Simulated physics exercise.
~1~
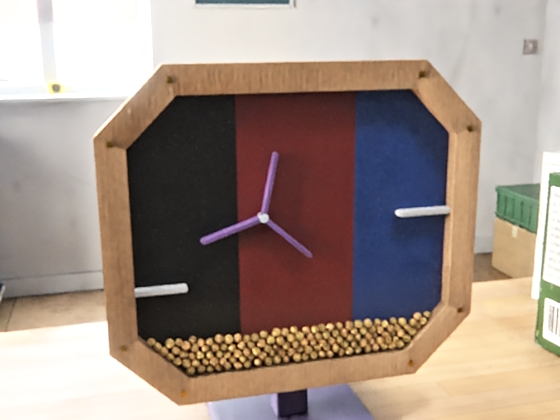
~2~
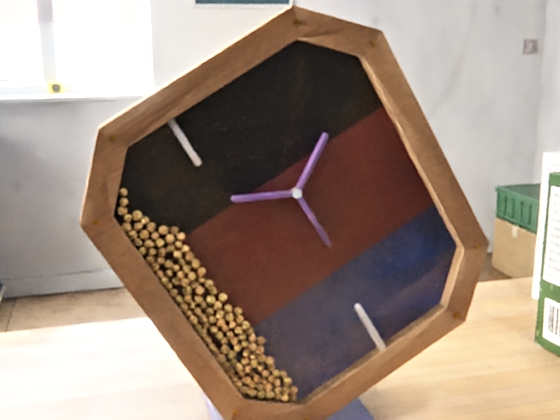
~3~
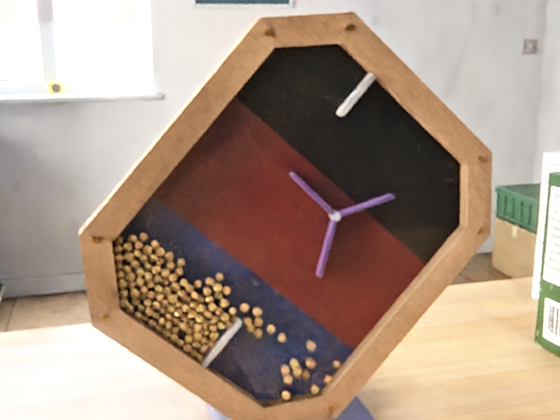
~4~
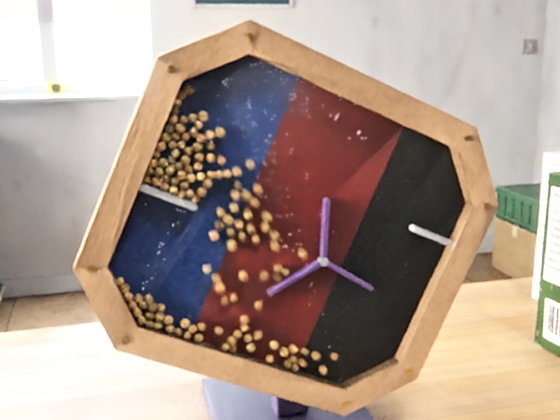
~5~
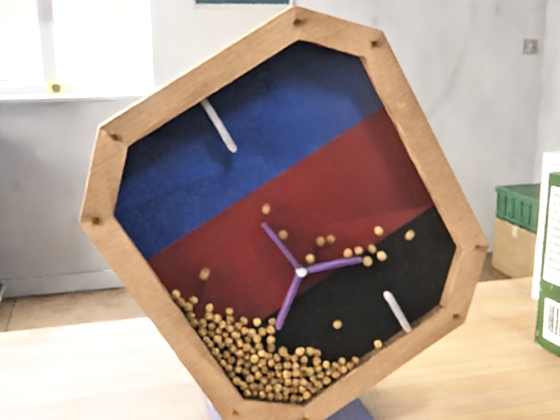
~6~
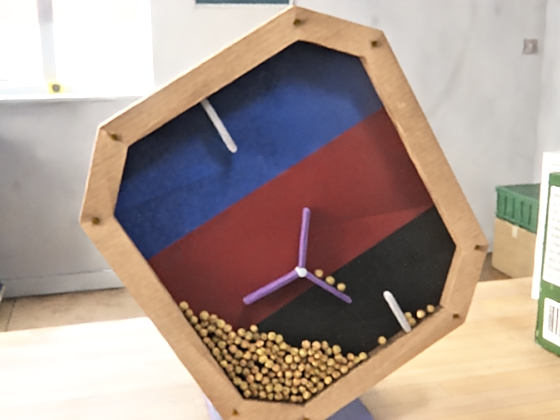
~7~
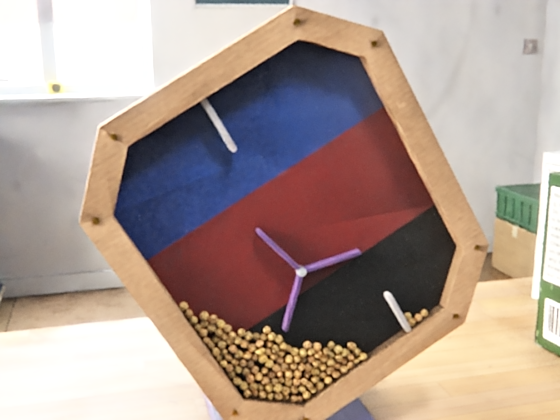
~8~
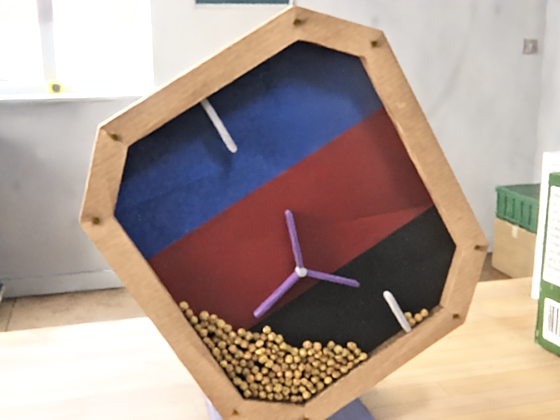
The wooden-framed case turns clockwise, tumbling its beads until most settle along the black strip.
